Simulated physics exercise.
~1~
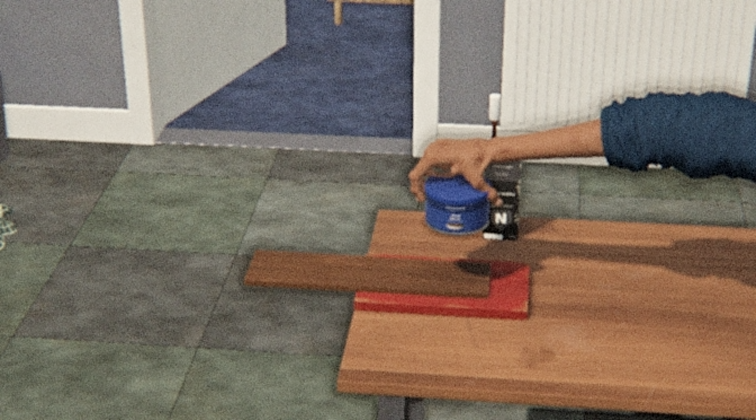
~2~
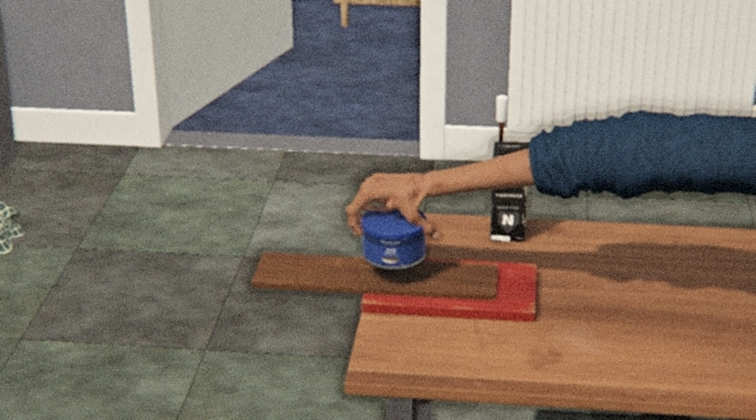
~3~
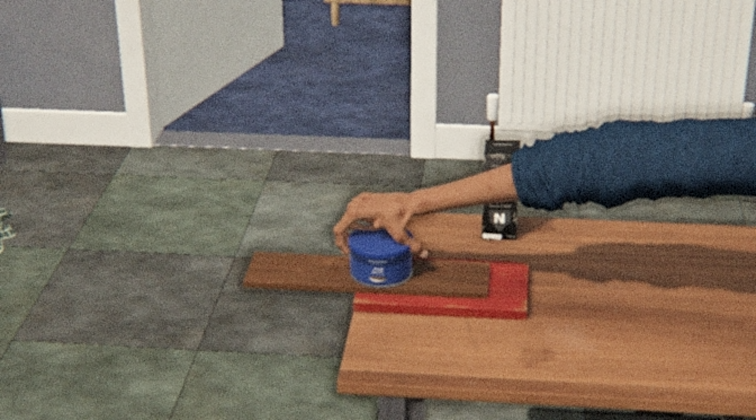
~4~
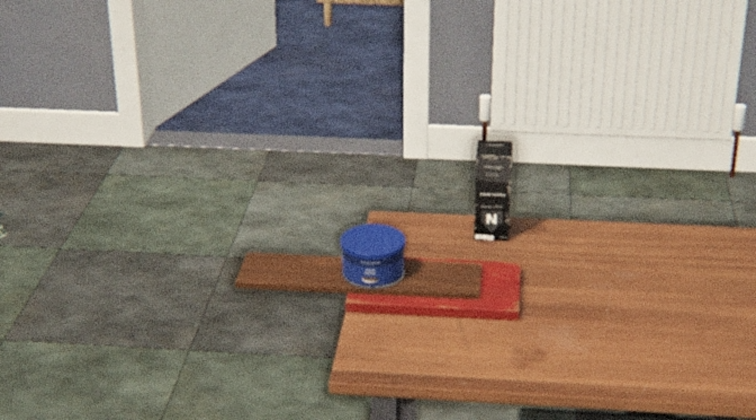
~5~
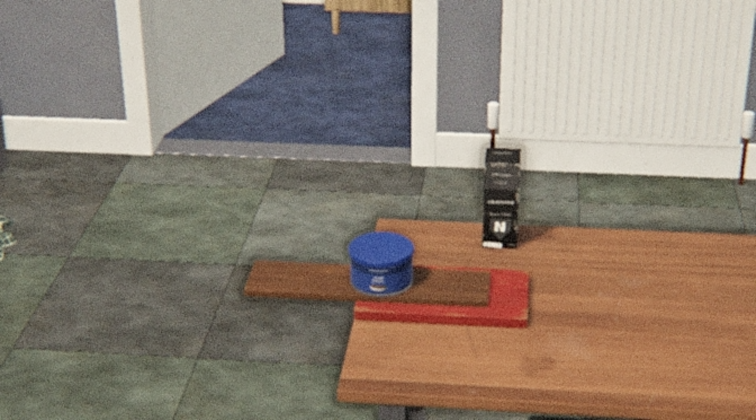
A hand lowers a blue tub onto an overhanging brown plank, lets go, and everything stays still.
